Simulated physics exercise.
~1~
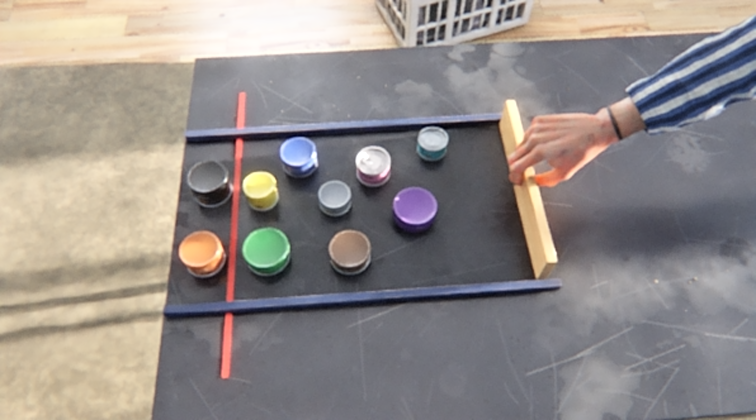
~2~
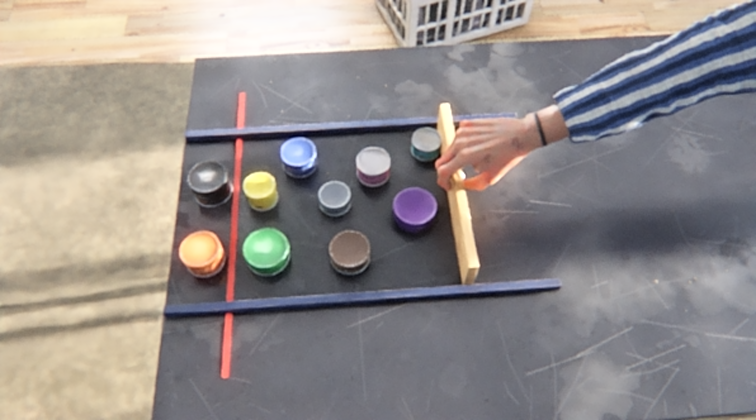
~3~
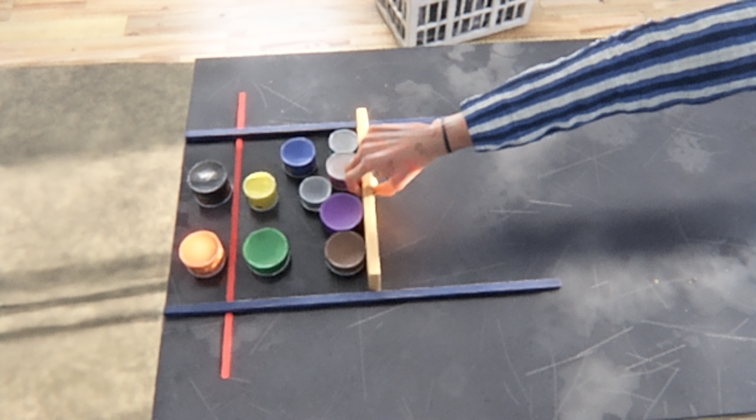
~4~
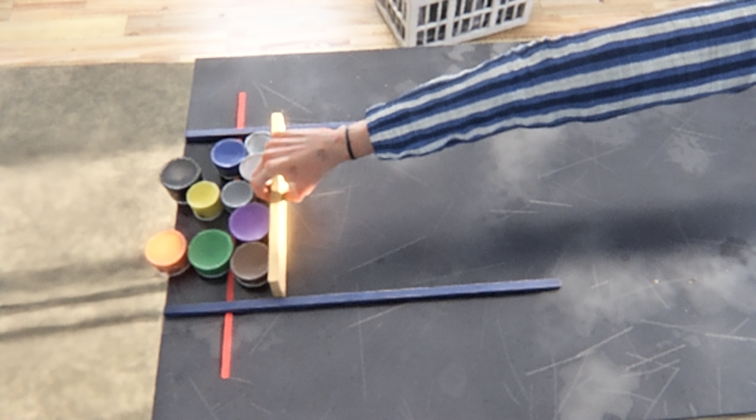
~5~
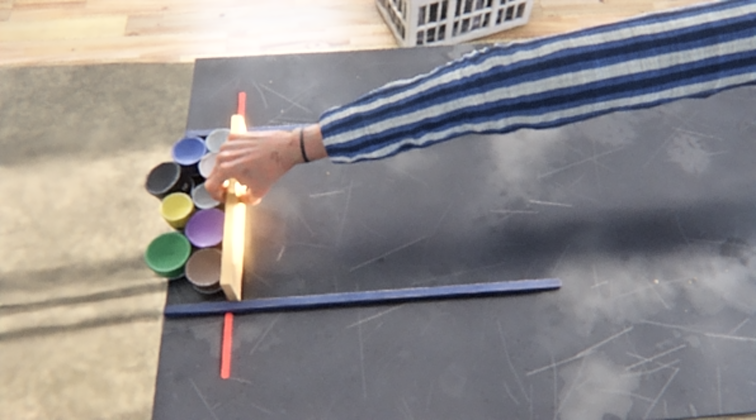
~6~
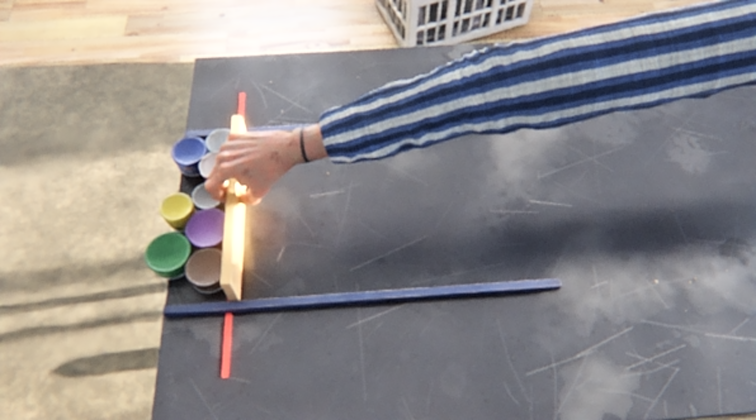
A hand slides a wooden board left, pushing colourful pots until orange and black ones fall off.
